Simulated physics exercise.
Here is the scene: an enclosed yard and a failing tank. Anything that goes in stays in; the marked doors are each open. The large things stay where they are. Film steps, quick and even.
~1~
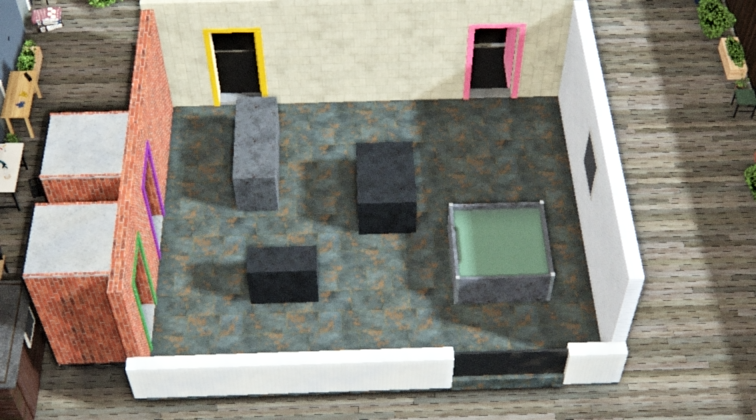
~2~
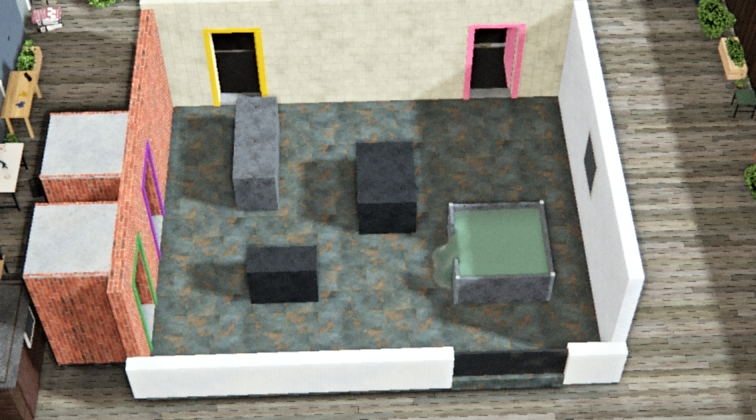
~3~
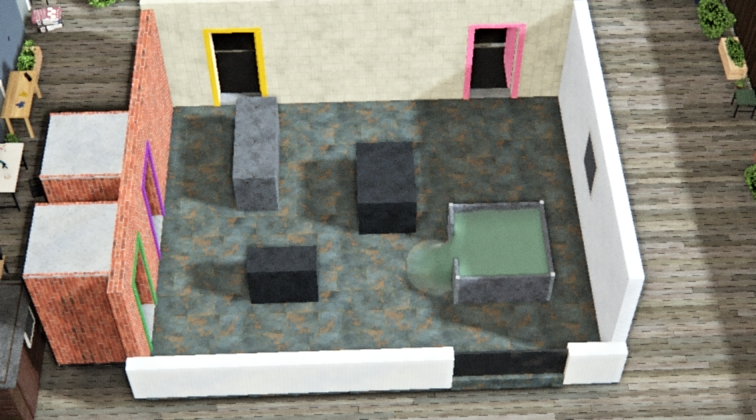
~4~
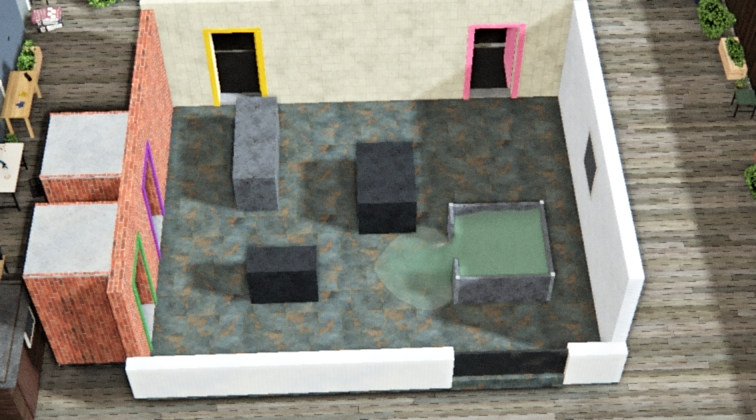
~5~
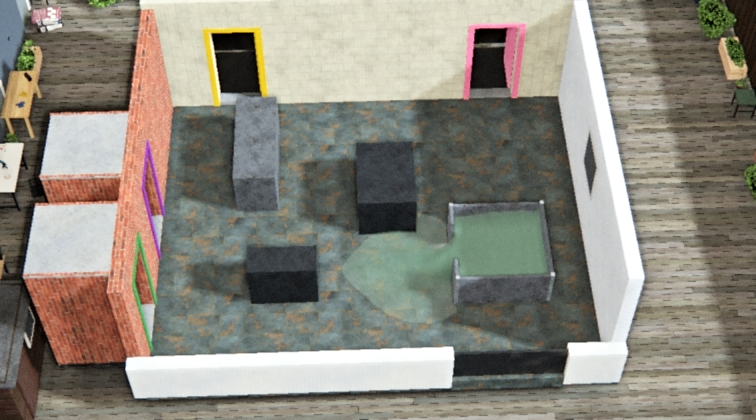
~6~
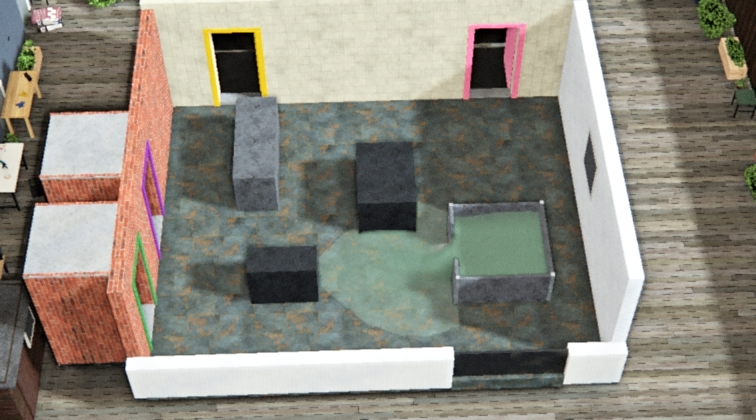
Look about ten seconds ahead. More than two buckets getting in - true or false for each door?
Pink door: False; yellow door: False; purple door: True; green door: True.
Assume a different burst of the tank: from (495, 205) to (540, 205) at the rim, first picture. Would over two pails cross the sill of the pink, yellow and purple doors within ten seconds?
Pink: Crosses the line; yellow: Falls short; purple: Falls short.
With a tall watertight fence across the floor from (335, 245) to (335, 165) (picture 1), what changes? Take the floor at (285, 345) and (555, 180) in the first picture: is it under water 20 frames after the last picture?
Soaked, not wet.
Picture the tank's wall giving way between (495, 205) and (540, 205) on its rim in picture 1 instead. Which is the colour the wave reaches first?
Answer: The pink door.
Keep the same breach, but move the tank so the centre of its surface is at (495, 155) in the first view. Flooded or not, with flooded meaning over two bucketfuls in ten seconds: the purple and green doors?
I'd say the purple door remains below and the green door remains below.
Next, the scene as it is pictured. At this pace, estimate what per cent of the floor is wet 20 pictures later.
Roughly 40 %.
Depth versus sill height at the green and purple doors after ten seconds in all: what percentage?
About 150 and 100 %.
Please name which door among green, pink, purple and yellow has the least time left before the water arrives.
Looks like the purple one gets there first.
A moment on, water covers 25 % of the floor; the pink door not reached, the yellow door not reached, the purple door not reached, the green door not reached.
Next, water covers 35 % of the floor; the pink door not reached, the yellow door not reached, the purple door under two buckets in, the green door not reached.
Then, water covers 40 % of the floor; the pink door not reached, the yellow door not reached, the purple door far over two buckets in, the green door under two buckets in.
Later, water covers 50 % of the floor; the pink door not reached, the yellow door wet at the sill, nothing in, the purple door far over two buckets in, the green door far over two buckets in.
In the end, water covers 65 % of the floor; the pink door not reached, the yellow door wet at the sill, nothing in, the purple door far over two buckets in, the green door far over two buckets in.
